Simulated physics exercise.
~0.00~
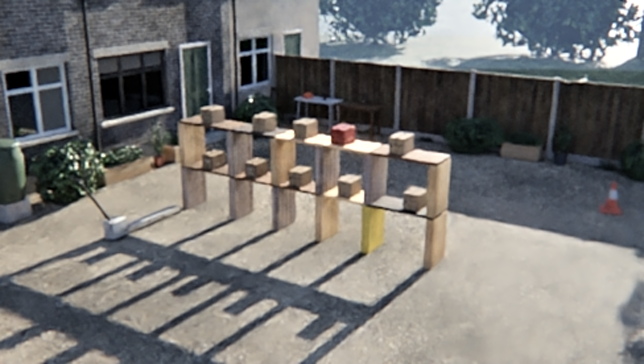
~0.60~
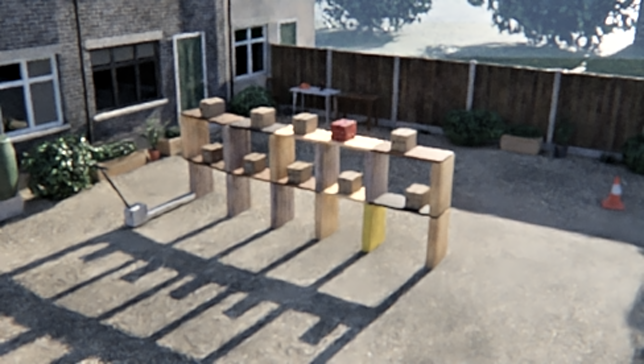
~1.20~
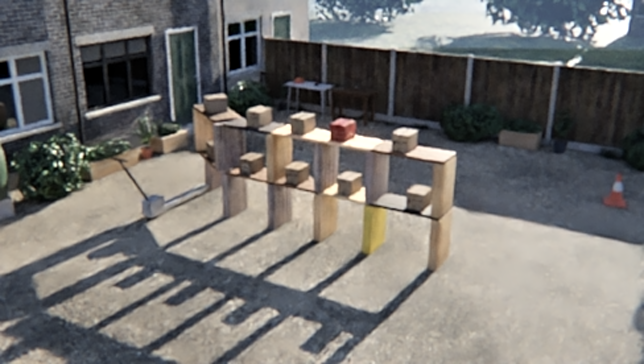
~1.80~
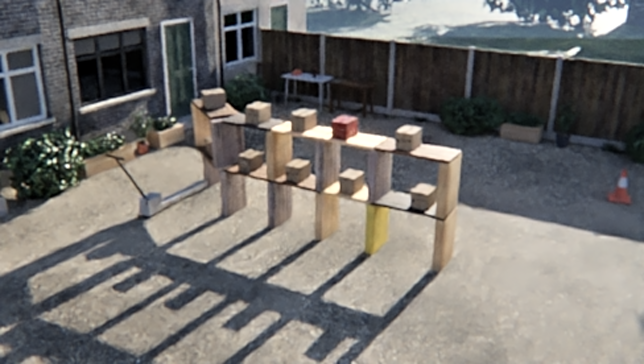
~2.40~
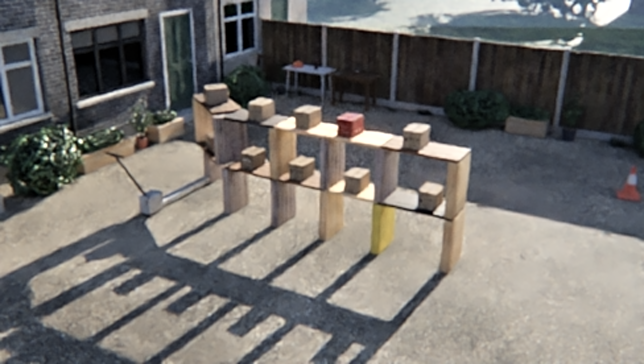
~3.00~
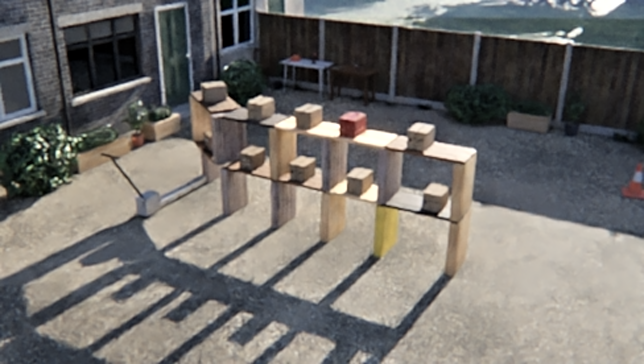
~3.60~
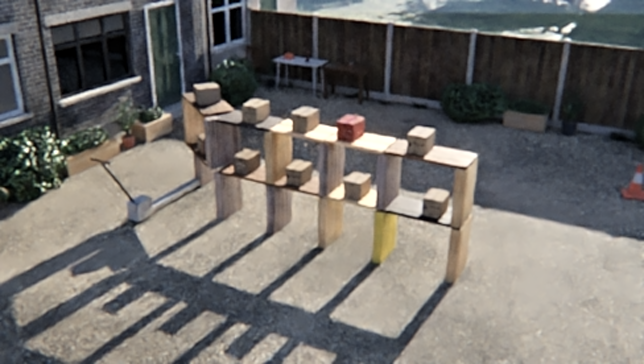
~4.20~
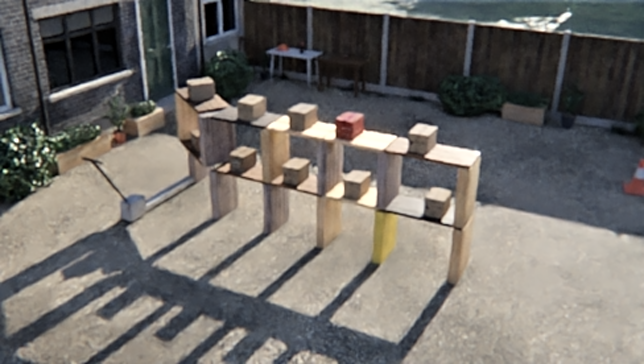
At the start, a two-tier shelf of boards on timber uprights stands in a sunny yard beside a brick house, holding small brown cartons and one red one, with a yellow upright near its right end. A low jack with a long handle moves in toward the foot of the left end. The leftmost section shifts and its boards tilt, while the jack comes to a stop. The rest of the shelving keeps standing as the view drifts sideways. By the end, the left end sits askew but nothing has fallen, and the red carton and yellow upright remain in place.
